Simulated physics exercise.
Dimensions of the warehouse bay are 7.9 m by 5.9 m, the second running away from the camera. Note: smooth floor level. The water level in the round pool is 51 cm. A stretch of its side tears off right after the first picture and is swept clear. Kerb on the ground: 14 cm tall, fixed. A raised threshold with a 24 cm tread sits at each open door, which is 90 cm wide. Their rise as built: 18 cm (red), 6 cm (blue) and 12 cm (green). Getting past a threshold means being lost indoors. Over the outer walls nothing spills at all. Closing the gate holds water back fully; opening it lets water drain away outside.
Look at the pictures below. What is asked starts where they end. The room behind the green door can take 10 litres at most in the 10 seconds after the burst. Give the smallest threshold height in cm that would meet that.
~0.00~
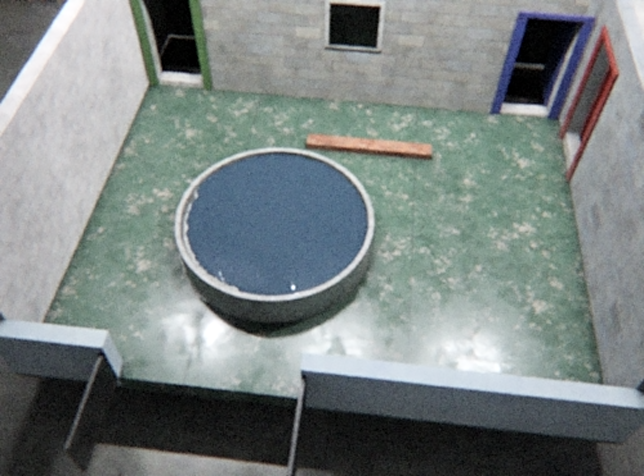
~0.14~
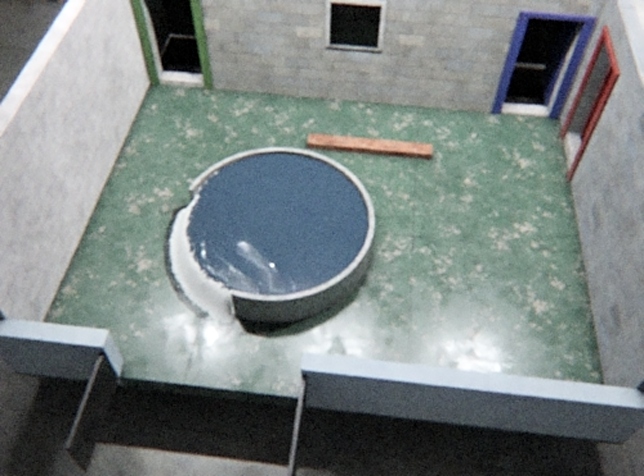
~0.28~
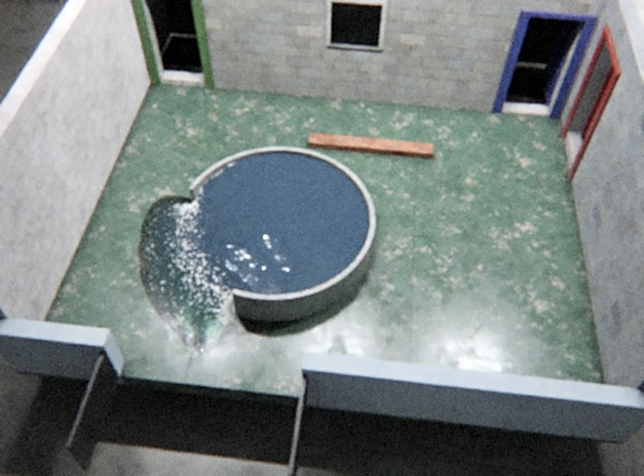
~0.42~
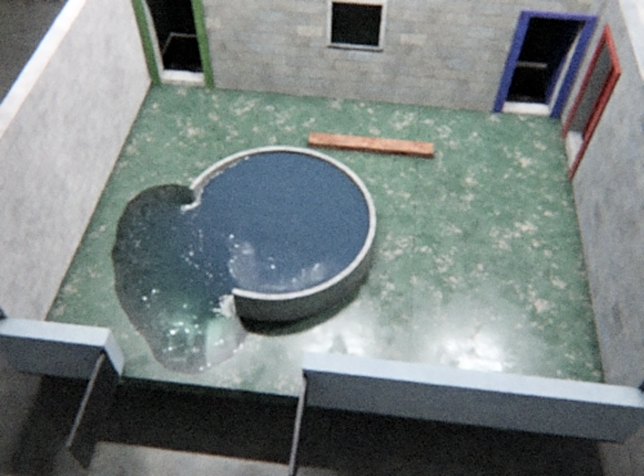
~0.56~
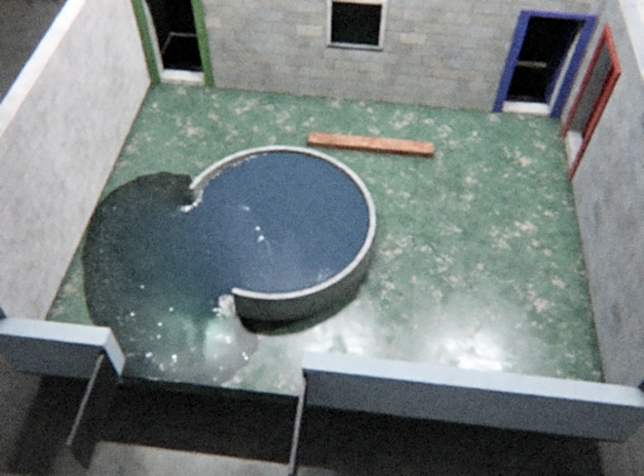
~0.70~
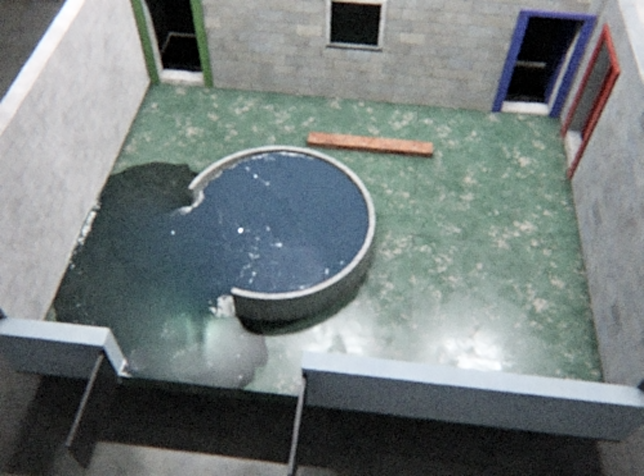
The threshold would need to be about 17 cm high.
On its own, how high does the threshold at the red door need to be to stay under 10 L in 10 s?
For red, a step near 7.0 cm.
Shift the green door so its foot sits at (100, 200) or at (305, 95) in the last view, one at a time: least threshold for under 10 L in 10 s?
Roughly 19 cm for the first and 6.0 cm for the second.
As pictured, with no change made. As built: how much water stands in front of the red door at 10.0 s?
9.0 cm.
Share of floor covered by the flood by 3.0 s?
Some 25 in a hundred.
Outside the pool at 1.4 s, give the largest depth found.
Max depth: Around 45 cm.
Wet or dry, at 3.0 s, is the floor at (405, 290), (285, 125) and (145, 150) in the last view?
So, in order, I'd say stayed dry, then stayed dry, then got wet.
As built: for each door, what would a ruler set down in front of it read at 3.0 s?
Depth at red 0 cm, at blue 0 cm, at green 10 cm.
After 1.4 s water covers 20 % of the floor, deepest (45 cm) near (32, 348); it has not reached the green door.
After 3.0 s water covers 25 % of the floor, deepest (34 cm) near (32, 348); 10 cm at the green door, 0 litres in over its 12 cm threshold.
After 10.0 s water covers 65 % of the floor, deepest (12 cm) near (554, 127); 8 cm at the green door, 71 litres in over its 12 cm threshold.
At the green door as built, the water arrived by 2.6 s and peaked near 20 cm at 4.4 s.
Run again over the same 10 s with other heights there, 35 litres in over 14.5 cm, 2 litres over 19.5 cm. The limit of 10 litres is kept from about 17 cm up.
